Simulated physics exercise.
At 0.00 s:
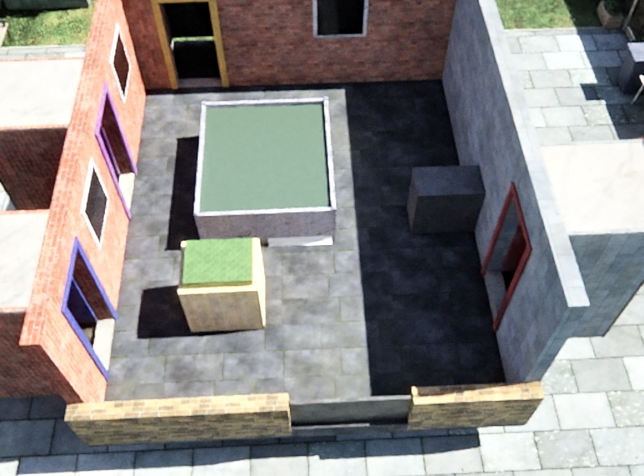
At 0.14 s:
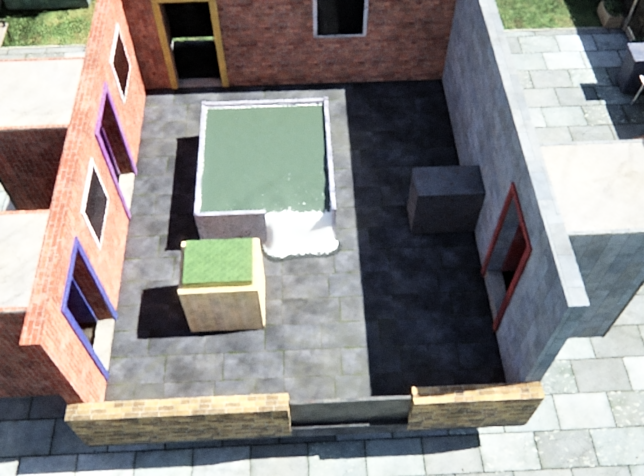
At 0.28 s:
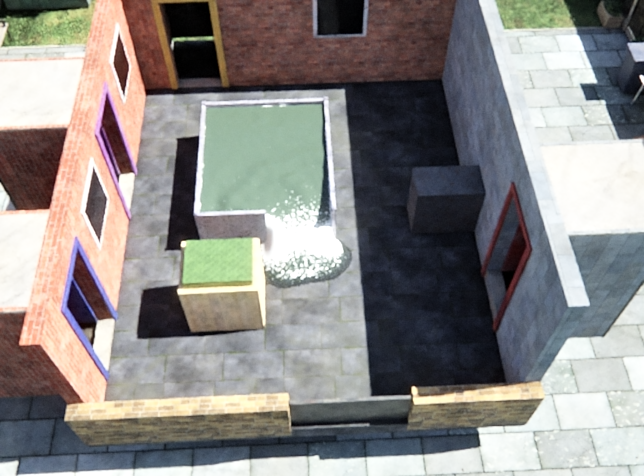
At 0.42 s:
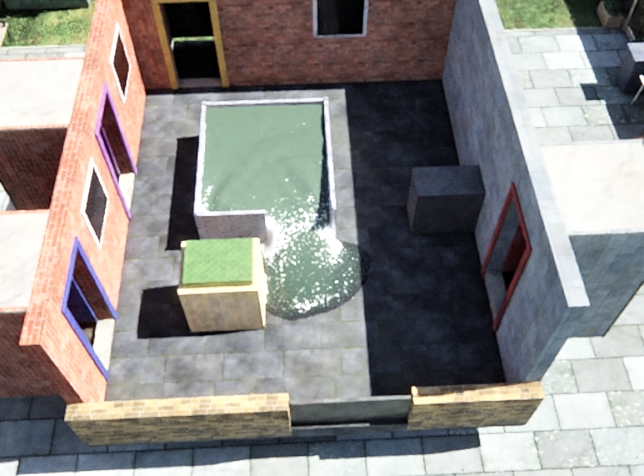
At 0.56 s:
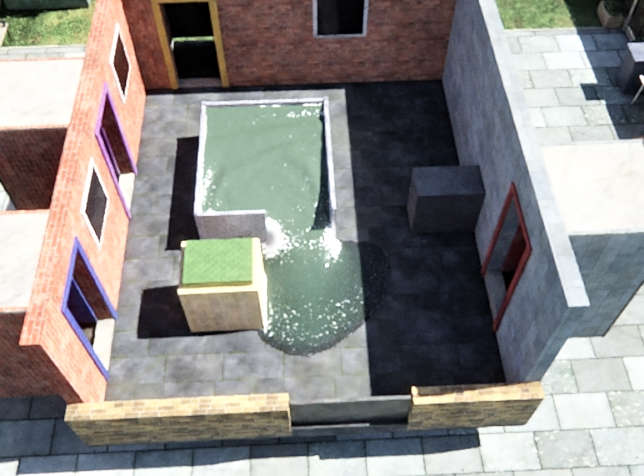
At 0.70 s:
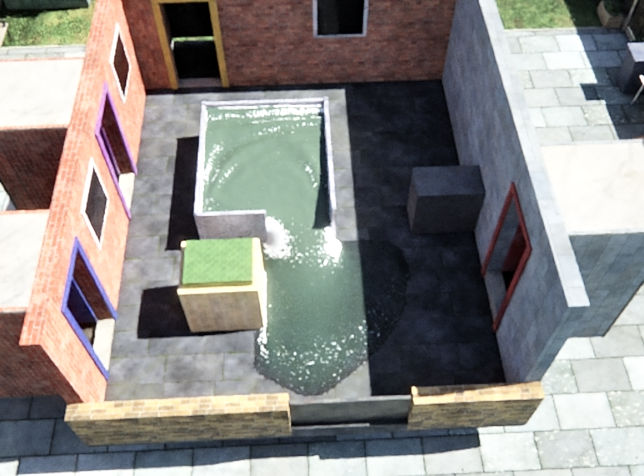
Green water bursts through a gap at the near right corner of a raised rectangular tank in a paved grey courtyard, seen from high above by a still camera. Brick walls with blue, purple and yellow surrounds stand left and behind, a green-topped block sits before the tank, and a grey block rests near the red-edged doorway at right. White and foaming at first, the water spreads towards the near wall and rightward into shadow, while ripples cross the tank.
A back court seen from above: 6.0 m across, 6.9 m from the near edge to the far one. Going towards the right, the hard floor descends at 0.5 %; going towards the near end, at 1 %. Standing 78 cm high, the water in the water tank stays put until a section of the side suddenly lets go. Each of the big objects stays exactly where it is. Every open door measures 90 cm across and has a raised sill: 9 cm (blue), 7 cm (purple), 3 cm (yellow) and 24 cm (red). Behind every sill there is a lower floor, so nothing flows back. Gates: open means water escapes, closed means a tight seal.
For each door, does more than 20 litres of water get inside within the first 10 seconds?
At the end, at the blue door the limit will be broken, at the purple door the limit will hold, at the yellow door the limit will be broken, at the red door the limit will hold.
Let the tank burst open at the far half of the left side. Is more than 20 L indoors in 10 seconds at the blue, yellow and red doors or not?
Then blue would come out on the low side, yellow on the high side and red on the low side.
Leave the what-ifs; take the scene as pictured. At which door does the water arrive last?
Yellow.
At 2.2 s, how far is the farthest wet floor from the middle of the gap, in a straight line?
It comes to some 4.2 metres.
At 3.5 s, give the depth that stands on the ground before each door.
Depths: Blue door 17 cm, purple door 1 cm, yellow door 0 cm, red door 18 cm.
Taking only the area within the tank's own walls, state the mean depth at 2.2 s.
46 cm.
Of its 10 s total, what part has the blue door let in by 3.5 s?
10 per cent, roughly.
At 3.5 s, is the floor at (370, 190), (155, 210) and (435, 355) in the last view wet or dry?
First spot not yet wet, second submerged, third submerged.
After 1.4 s water covers 30 % of the floor and is deepest (46 cm) near (306, 248); blue door not reached, purple door not reached, yellow door not reached, red door not reached.
After 2.2 s water covers 40 % of the floor and is deepest (56 cm) near (496, 403); blue door not reached, purple door not reached, yellow door not reached, red door 9 cm at the sill, 0 L in.
After 3.5 s water covers 50 % of the floor and is deepest (41 cm) near (472, 233); blue door 17 cm at the sill, 13 L in, purple door 1 cm at the sill, 0 L in, yellow door not reached, red door 18 cm at the sill, 0 L in.
After 6.0 s water covers 80 % of the floor and is deepest (32 cm) near (508, 403); blue door 14 cm at the sill, 55 L in, purple door 3 cm at the sill, 0 L in, yellow door not reached, red door 19 cm at the sill, 0 L in.
After 10.0 s water covers 100 % of the floor and is deepest (20 cm) near (435, 406); blue door 14 cm at the sill, 125 L in, purple door 8 cm at the sill, 2 L in, yellow door 11 cm at the sill, 64 L in, red door 14 cm at the sill, 0 L in.
